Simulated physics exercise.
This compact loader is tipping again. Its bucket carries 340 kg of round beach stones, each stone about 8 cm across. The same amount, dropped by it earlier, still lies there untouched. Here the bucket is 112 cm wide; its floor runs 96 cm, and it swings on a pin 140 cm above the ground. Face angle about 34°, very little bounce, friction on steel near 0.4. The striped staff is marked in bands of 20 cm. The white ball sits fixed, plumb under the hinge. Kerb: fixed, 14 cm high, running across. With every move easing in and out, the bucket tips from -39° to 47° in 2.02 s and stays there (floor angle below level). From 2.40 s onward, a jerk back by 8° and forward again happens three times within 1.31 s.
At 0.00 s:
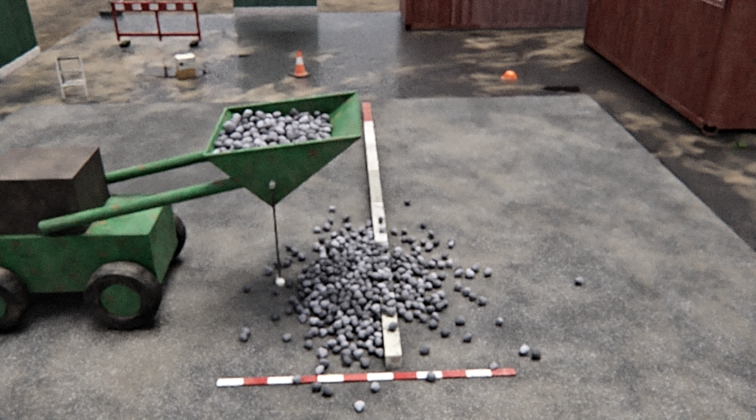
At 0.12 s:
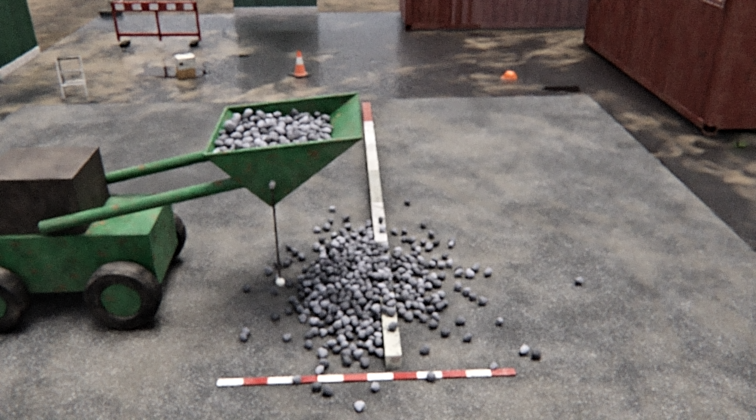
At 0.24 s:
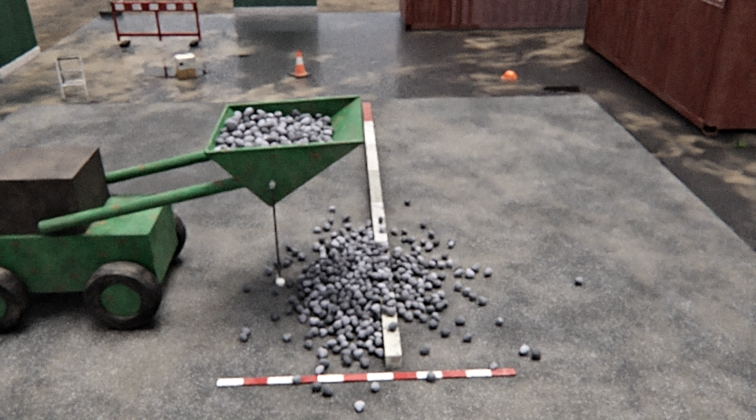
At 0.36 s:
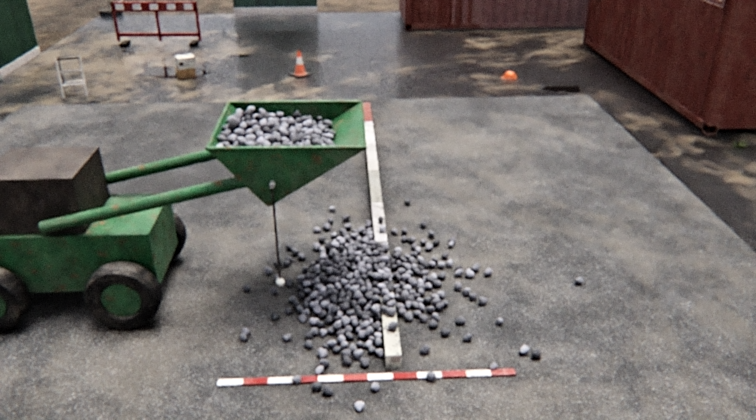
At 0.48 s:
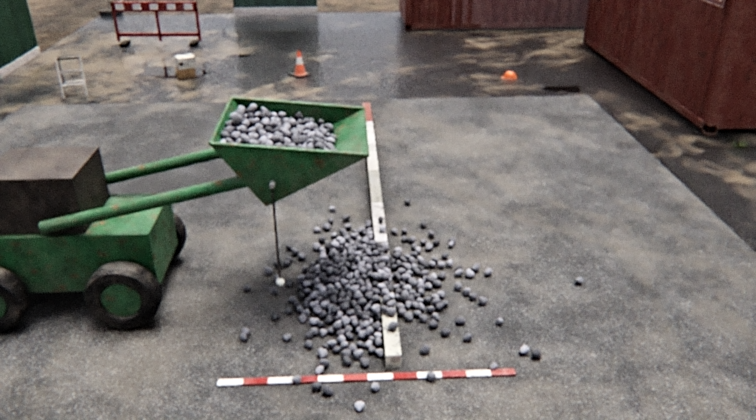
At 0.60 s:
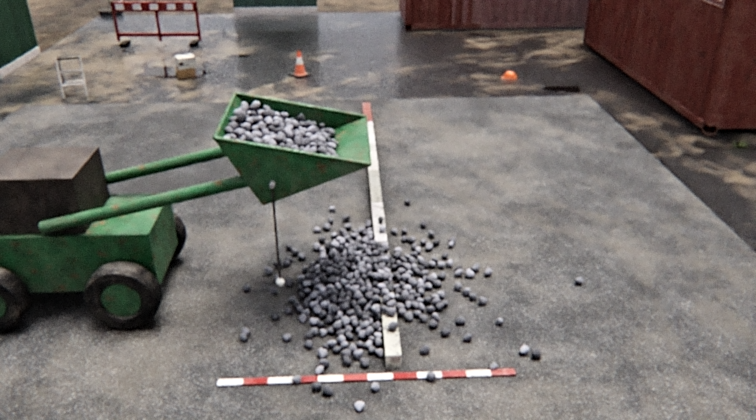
On a grey paved yard with red containers behind, a green loader holds a bucket of round grey stones above a scattered pile across a pale kerb, and the bucket slowly tilts, its right-hand lip lowering slightly.
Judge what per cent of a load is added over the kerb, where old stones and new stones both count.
The amount added is about 57 per cent of a load.
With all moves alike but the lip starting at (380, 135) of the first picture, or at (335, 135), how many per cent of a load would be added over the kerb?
85 % and 25 %.
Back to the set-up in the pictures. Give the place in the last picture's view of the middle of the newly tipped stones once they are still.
The middle lies near (399, 275) in the last picture.
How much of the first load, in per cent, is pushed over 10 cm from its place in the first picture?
I'd say roughly 25 per cent of them.
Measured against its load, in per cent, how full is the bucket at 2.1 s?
Roughly 5 per cent of its load.
After 1.5 s the floor is at 34°; in per cent of one load, 93 in the bucket, 89 on this side of the kerb, 18 over the kerb; the foremost stones are at (506, 300).
After 2.1 s the floor is at 47°; in per cent of one load, 5 in the bucket, 141 on this side of the kerb, 54 over the kerb; the foremost stones are at (509, 304).
After 4.2 s the floor is at 47°; in per cent of one load, 0 in the bucket, 125 on this side of the kerb, 75 over the kerb; the foremost stones are at (547, 266).
After 6.7 s the floor is at 47°; in per cent of one load, 0 in the bucket, 125 on this side of the kerb, 75 over the kerb; the foremost stones are at (547, 266). Net gain over the kerb, 57.
